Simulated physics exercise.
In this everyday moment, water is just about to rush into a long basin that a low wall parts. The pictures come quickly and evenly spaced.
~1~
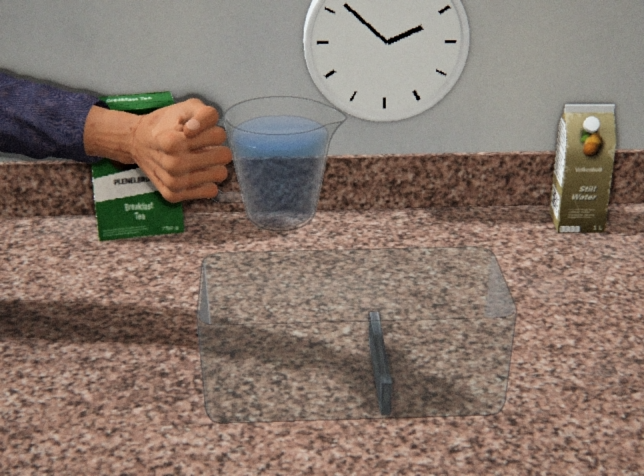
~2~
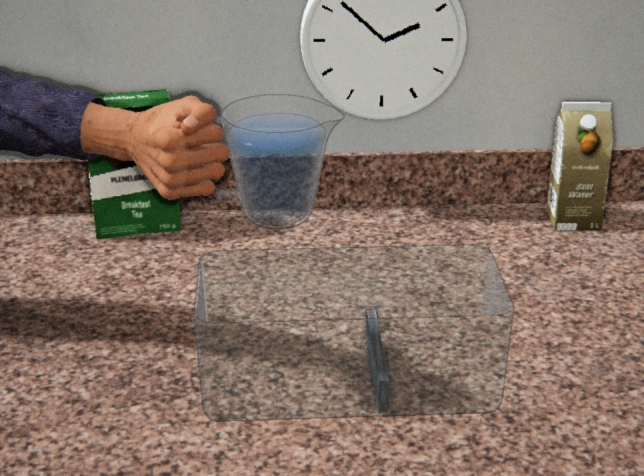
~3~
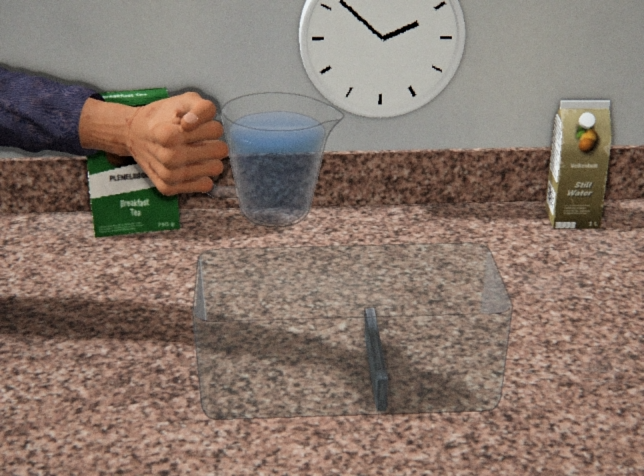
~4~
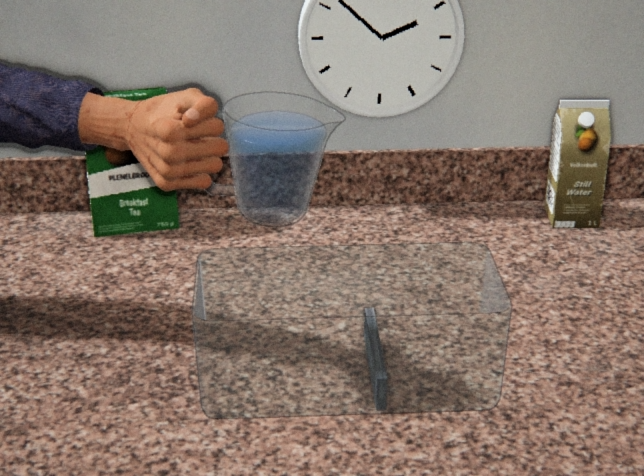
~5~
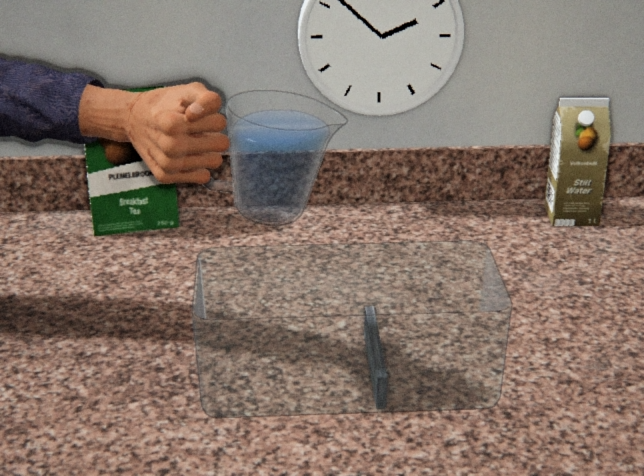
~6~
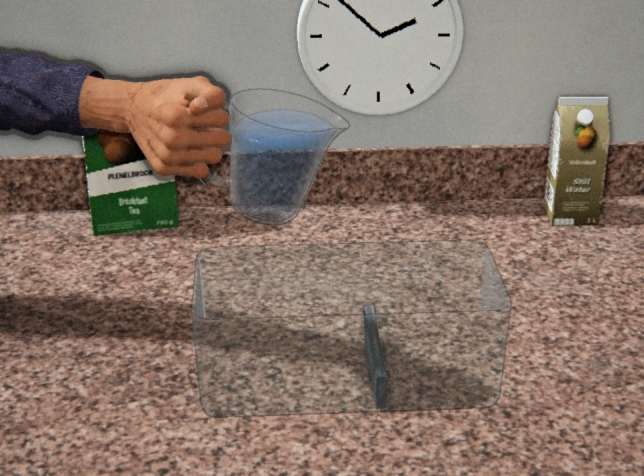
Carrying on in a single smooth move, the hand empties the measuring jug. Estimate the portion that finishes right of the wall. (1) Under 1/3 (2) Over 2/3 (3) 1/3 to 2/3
2.
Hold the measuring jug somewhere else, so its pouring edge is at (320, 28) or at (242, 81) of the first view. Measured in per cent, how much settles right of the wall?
Near 85 in a hundred first, near 5 in a hundred second.
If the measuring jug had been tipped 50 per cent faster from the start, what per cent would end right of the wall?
Result: Roughly 85 %.
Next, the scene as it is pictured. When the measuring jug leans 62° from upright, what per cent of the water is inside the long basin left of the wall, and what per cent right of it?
The left part 0 per cent, the right part 10.
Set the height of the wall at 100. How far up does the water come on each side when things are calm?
The left reaches some 0 %, the right about 60 %.
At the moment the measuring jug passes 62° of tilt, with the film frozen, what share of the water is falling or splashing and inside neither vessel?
About 20 per cent.
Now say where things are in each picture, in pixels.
The first picture shows tilt 0°; pouring edge (347, 116); surface from (230, 130) to (330, 129); the long basin's rim runs from (201, 289) to (504, 281); the wall's top is at (380, 347).
The second picture shows tilt 1°; pouring edge (344, 114); surface from (228, 128) to (327, 126).
The third picture shows tilt 2°; pouring edge (344, 114); surface from (228, 126) to (327, 126).
The fourth picture shows tilt 5°; pouring edge (346, 116); surface from (229, 126) to (328, 125).
The fifth picture shows tilt 8°; pouring edge (348, 119); surface from (231, 125) to (332, 124).
The sixth picture shows tilt 12°; pouring edge (350, 124); surface from (234, 126) to (337, 125).
A moment on, the measuring jug is tipped part way and 72 per cent is still to pour, 0 is left of the wall and 10 right of it.
Next, the measuring jug is tipped on its side and 16 per cent is still to pour, 2 is left of the wall and 67 right of it.
Then the measuring jug is tipped right over and 0 per cent is still to pour, 11 is left of the wall and 88 right of it.
Later the measuring jug is tipped right over and 0 per cent is still to pour, 11 is left of the wall and 88 right of it.
In the end 11 per cent lies left of the wall, 88 right of it and 1 outside.
